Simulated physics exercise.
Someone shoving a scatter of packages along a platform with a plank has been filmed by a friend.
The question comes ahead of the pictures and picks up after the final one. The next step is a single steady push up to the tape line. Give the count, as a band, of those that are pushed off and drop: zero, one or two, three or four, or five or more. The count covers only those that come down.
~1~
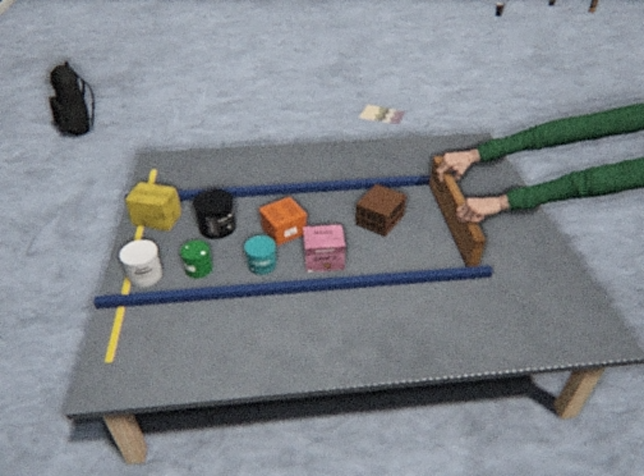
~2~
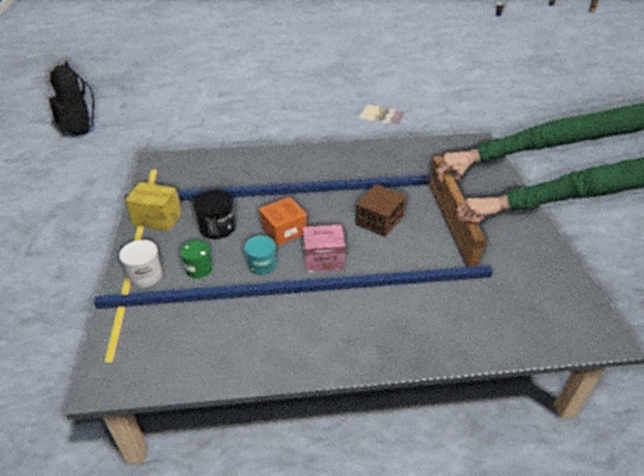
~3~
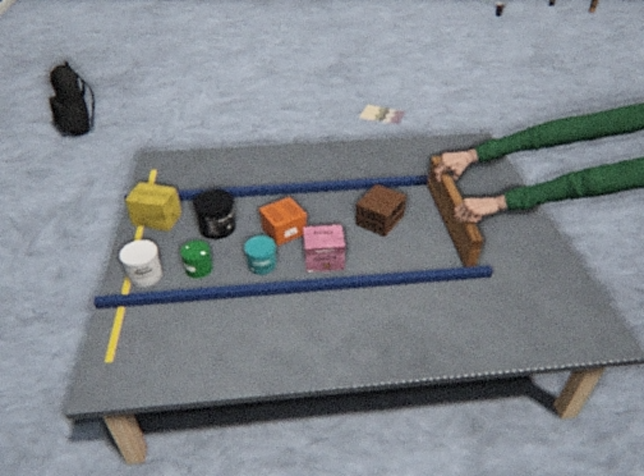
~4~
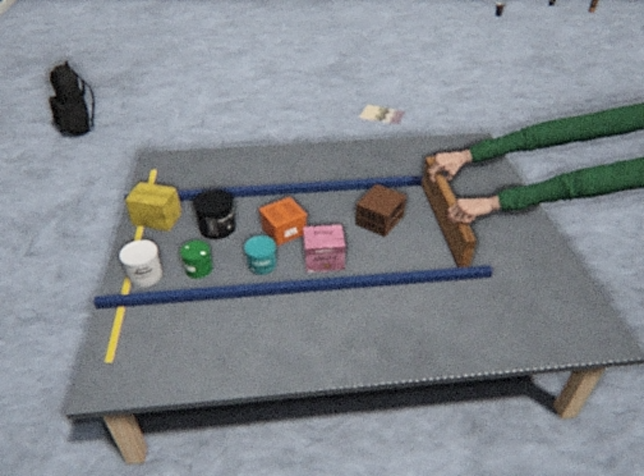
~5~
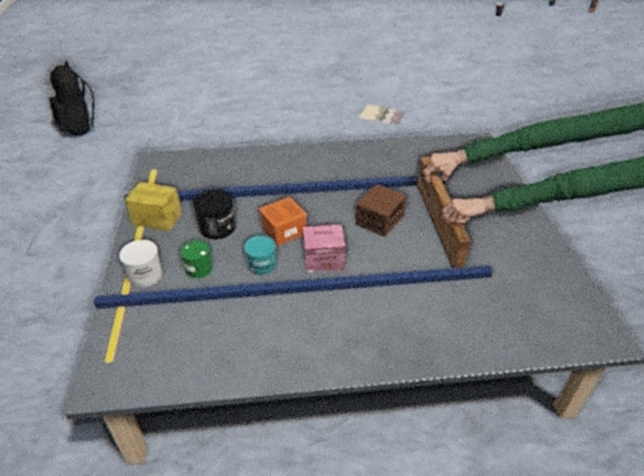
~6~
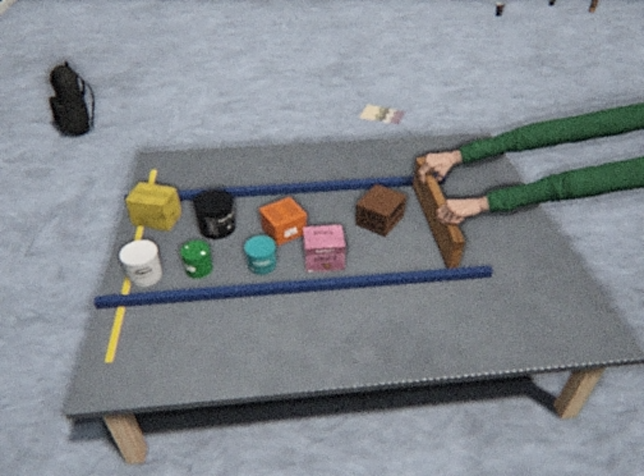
At minimum five tumble down.
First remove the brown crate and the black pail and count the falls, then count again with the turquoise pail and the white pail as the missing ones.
The answer is 4 and then 4.
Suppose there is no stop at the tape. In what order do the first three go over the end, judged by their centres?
You'd see the yellow box first, then the black pail, then the green canister.
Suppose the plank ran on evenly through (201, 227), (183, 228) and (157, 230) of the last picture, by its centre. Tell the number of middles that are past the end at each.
The counts are 2, 3 and 6, in that order.
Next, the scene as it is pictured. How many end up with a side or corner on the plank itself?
My count gives 2.
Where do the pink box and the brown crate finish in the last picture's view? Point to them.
About (105, 265), and about (115, 236).
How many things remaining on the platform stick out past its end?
2, I think.
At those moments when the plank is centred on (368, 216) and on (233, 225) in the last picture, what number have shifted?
1, then 8.
Soon after, none off yet; white pail at rest near (142, 264); yellow box at rest near (154, 207); green canister at rest near (197, 260).
At rest, the number that fall off is five or more; fallen, orange tote, turquoise pail, black pail, green canister, yellow box and white pail.
